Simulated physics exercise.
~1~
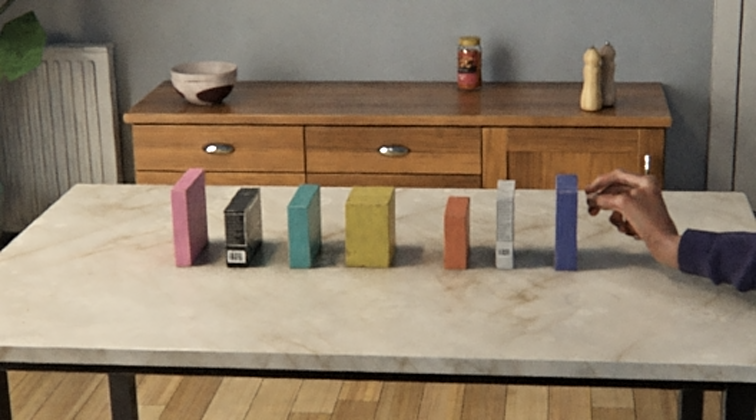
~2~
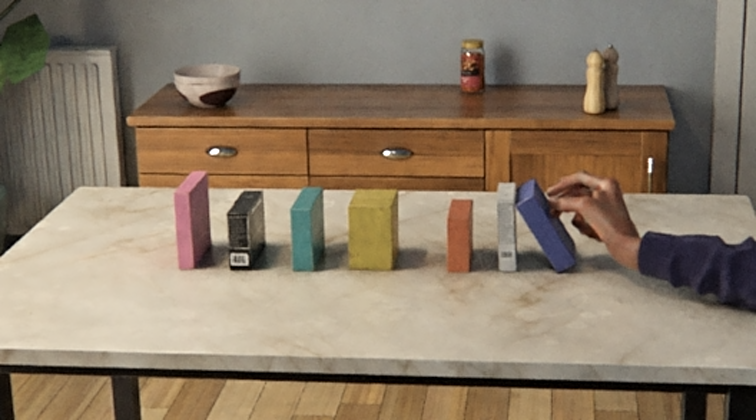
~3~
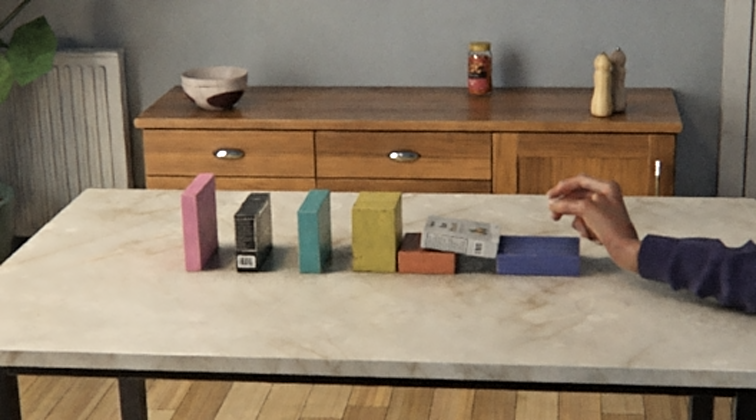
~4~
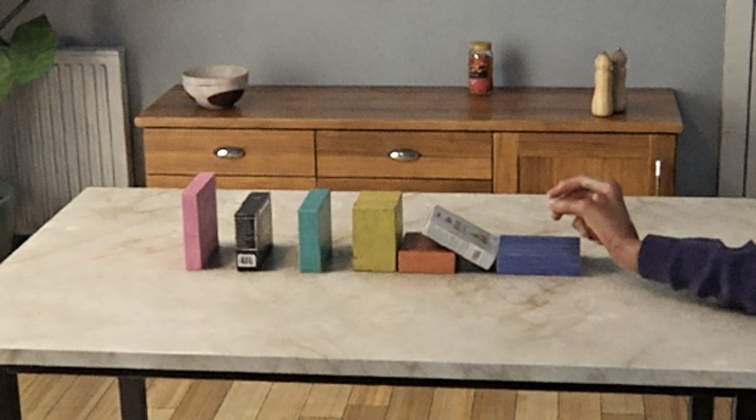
A hand tipped the blue block at the right end of a row on a marble table, toppling it leftward along with the white packet and orange block, while the yellow, turquoise, black and pink ones stayed standing.
